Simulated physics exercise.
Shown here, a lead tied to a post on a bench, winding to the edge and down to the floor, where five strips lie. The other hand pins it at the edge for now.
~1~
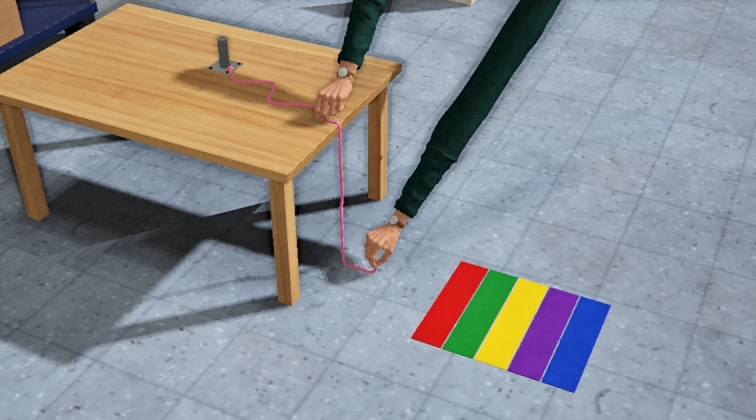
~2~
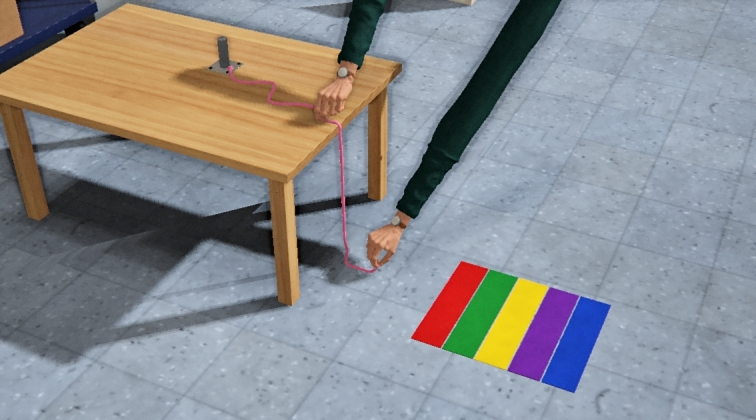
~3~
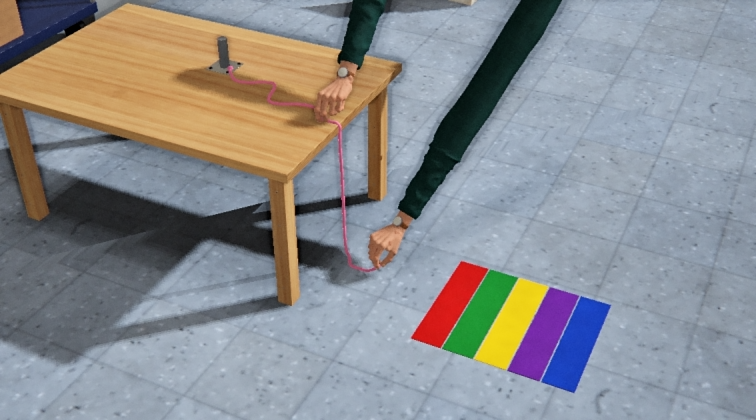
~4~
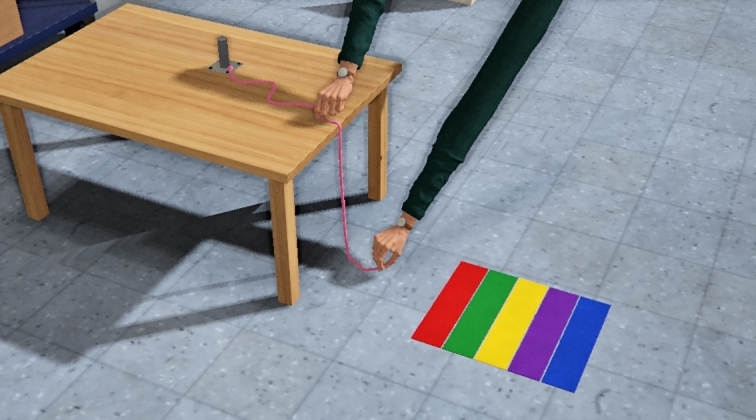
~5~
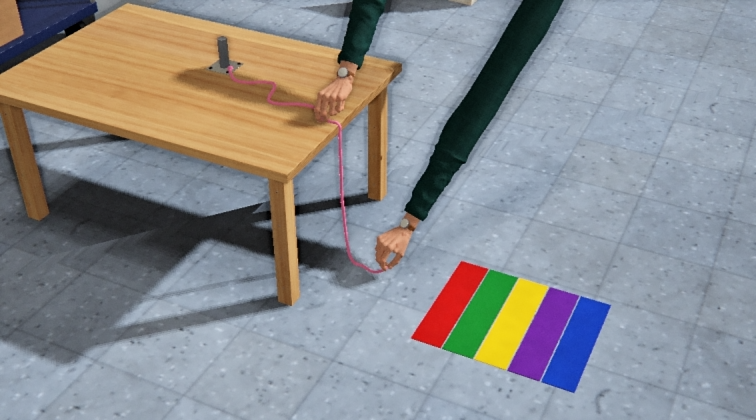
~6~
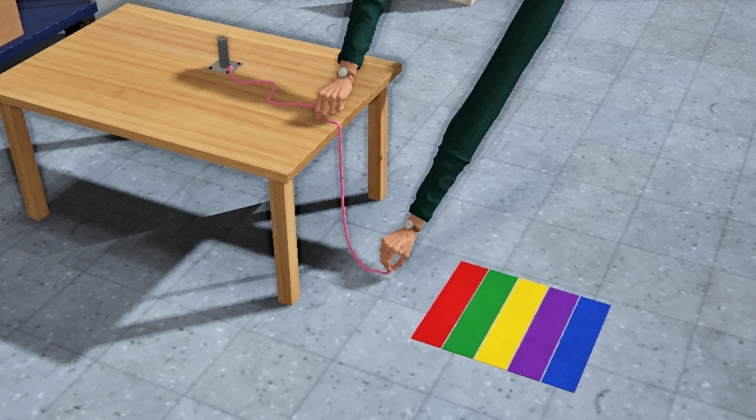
Hand near the floor drawing the end of a pink cord slightly right toward coloured strips, another hand pinning it at the table edge.
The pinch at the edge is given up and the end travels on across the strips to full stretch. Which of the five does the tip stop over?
The end stops over the yellow strip.
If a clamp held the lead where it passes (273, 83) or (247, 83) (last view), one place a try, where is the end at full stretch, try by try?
In that order: (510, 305) and (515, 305).
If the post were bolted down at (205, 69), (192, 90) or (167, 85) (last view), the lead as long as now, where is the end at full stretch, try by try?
The places are (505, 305), (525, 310) and (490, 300).
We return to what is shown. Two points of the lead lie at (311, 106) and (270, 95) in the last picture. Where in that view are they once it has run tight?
At (343, 113), then (299, 95).
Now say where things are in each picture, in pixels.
End (376, 264); red (435, 328); green (466, 338); yellow (498, 349); purple (531, 359); blue (565, 371), in the first frame.
End (378, 265); lead through (236, 81) (271, 93) (314, 108) (341, 146) (343, 198) (347, 248), in the second frame.
End (380, 266), in the third frame.
End (384, 267); lead through (236, 81) (271, 93) (314, 108) (340, 146) (343, 198) (347, 250), in the fourth frame.
End (387, 268), in the fifth frame.
End (392, 269); lead through (236, 81) (271, 93) (314, 108) (340, 146) (342, 198) (352, 251), in the sixth frame.
A little later, end near (474, 295); over green.
Next, end near (504, 304); over yellow.
When it is tight, end near (523, 310); over yellow. It gets as far as the yellow strip.
